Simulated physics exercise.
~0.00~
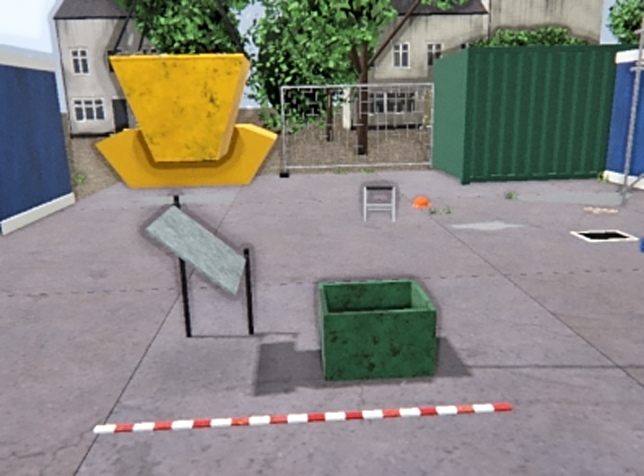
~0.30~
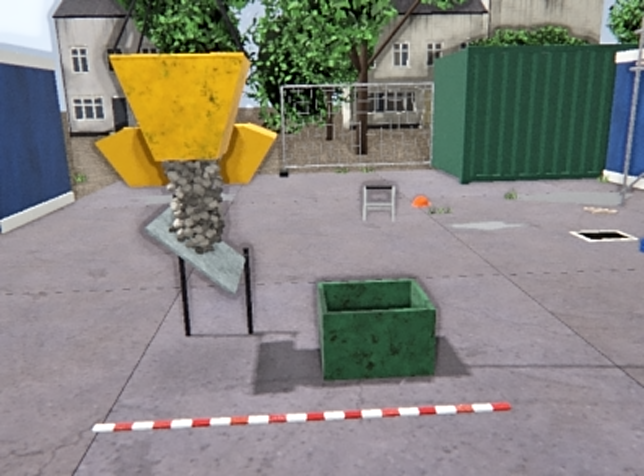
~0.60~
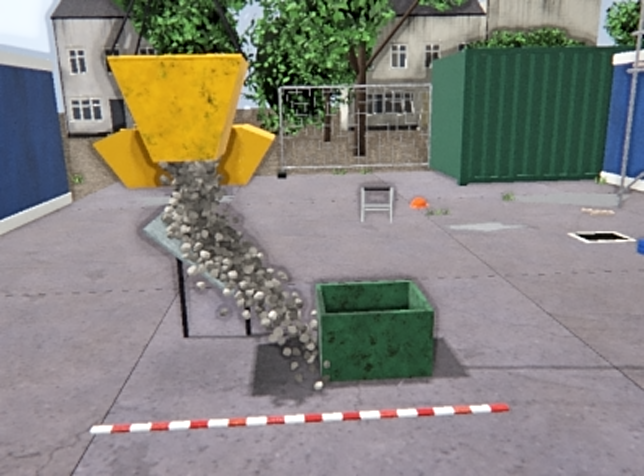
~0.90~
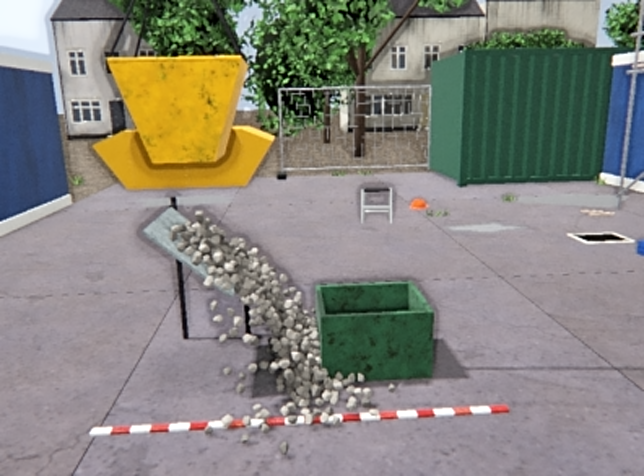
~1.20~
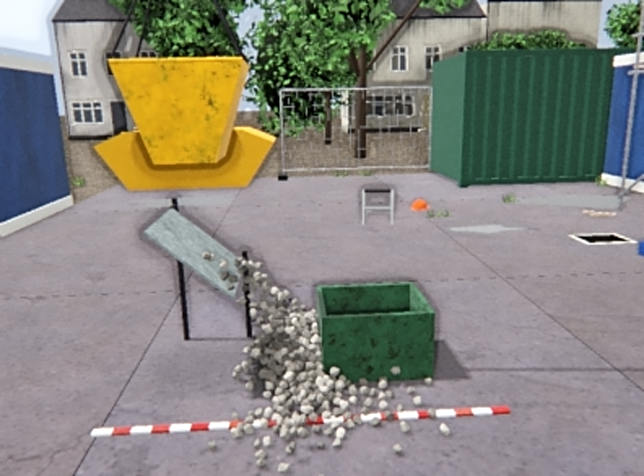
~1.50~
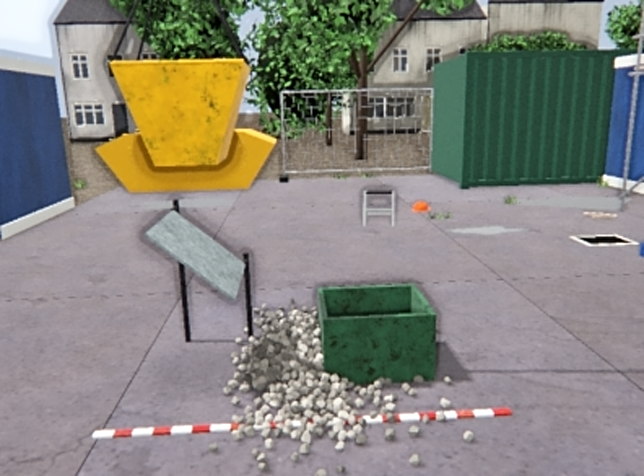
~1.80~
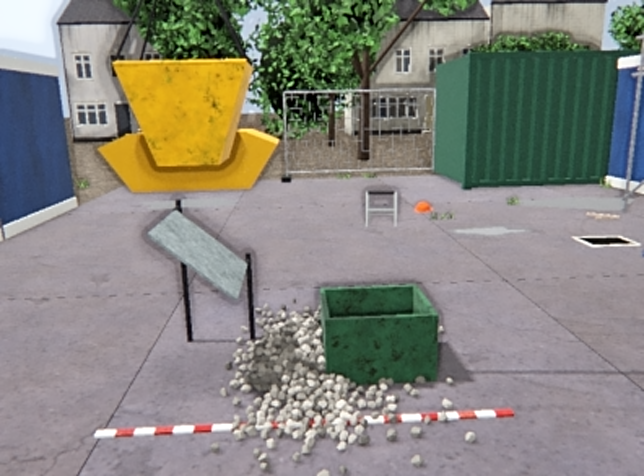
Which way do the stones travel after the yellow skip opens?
The stones move down, falling onto the sloping plate and then sliding off it to the ground.
